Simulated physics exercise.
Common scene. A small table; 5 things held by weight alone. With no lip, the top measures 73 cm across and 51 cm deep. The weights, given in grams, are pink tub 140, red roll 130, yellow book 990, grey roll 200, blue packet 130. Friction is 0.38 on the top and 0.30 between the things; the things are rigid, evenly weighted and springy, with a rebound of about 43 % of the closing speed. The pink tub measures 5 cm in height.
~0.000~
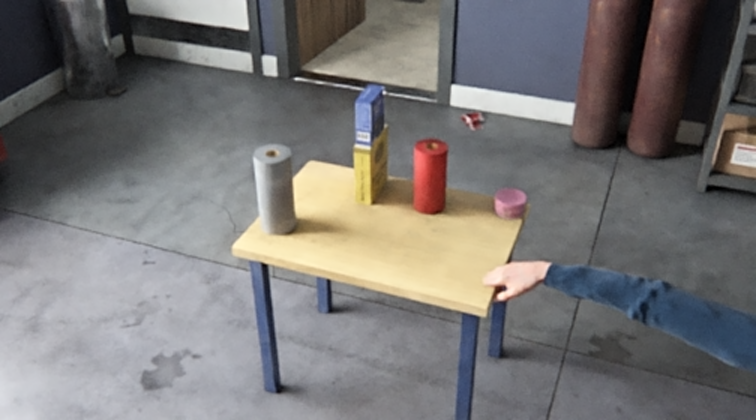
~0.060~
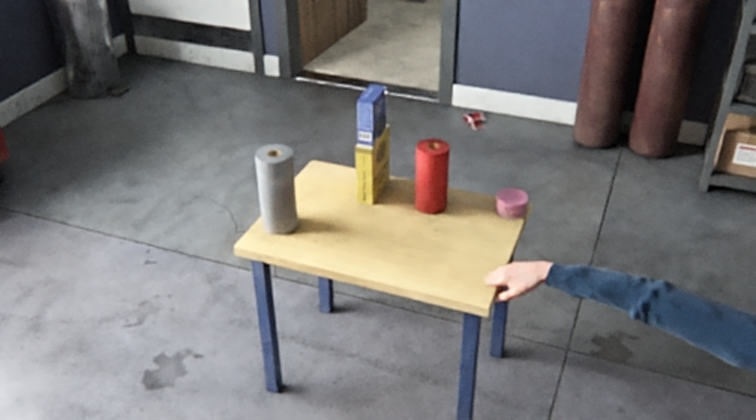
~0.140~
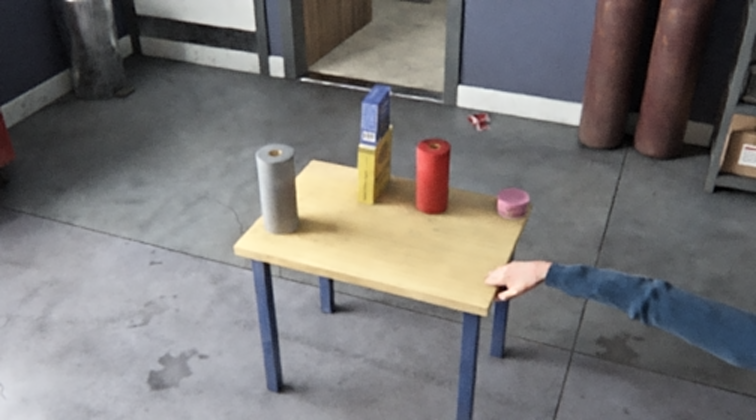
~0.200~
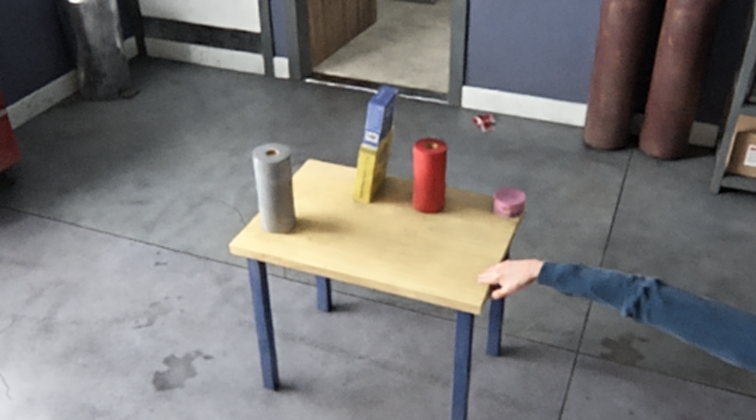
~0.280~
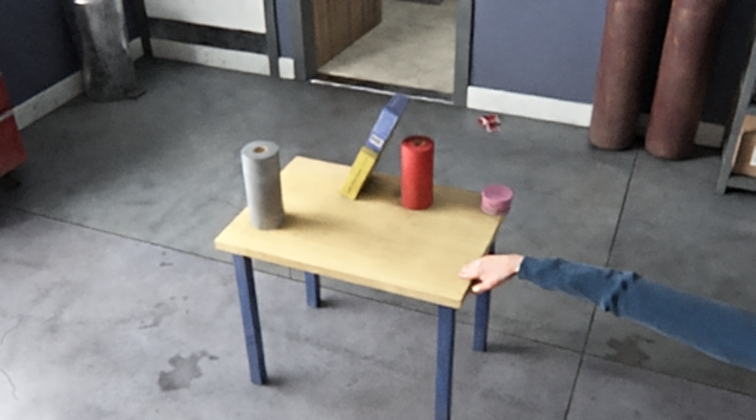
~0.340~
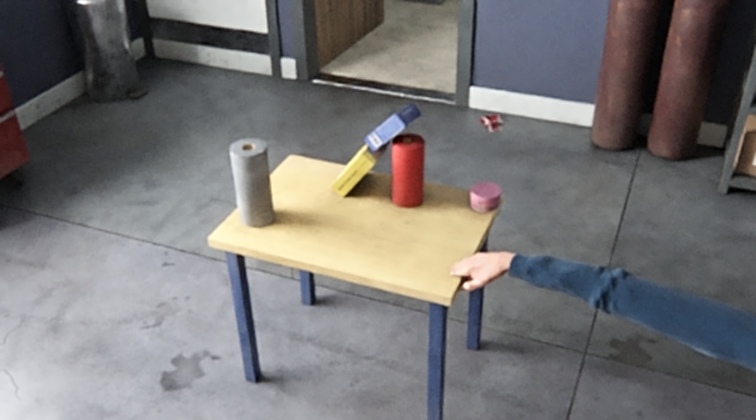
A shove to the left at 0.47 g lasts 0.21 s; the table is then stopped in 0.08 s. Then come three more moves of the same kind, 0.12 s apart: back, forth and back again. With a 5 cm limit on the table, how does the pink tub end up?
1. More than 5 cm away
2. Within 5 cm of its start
Option 2: Within 5 cm of its start.
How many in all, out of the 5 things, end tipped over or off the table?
The tally is 3.
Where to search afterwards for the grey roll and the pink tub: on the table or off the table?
At the end the grey roll winds up past the limits and the pink tub stays inside the limits.
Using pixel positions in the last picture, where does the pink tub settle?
Rest point: Near (522, 205).
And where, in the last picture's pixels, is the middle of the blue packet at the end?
In the last view, its centre sits near (500, 259).
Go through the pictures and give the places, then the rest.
The first picture shows pink tub (510, 204); red roll (430, 177).
The second picture shows grey roll (277, 190); blue packet (372, 115).
The third picture shows table shifted 1 cm; blue packet (376, 115); red roll (433, 177).
The fourth picture shows table shifted 5 cm; blue packet (381, 116) tilted 9°; grey roll (275, 189).
The fifth picture shows table shifted 11 cm; blue packet (389, 122) tilted 25°; red roll (417, 173) 2 cm from its spot.
The sixth picture shows table shifted 14 cm; pink tub (486, 197); grey roll (253, 184).
By 0.84 s, grey roll and blue packet now off the table; pink tub 3 cm from its spot near (520, 204); yellow book on its side.
By 1.24 s, table shifted 14 cm; pink tub 3 cm from its spot near (473, 195); yellow book on its side; red roll 2 cm from its spot.
When it is over (2.3 s), off the table, grey roll and blue packet; lying over on the table, yellow book; the other 2 within 5 cm of the start. End places, in pixels of the last picture, pink tub near (522, 205).
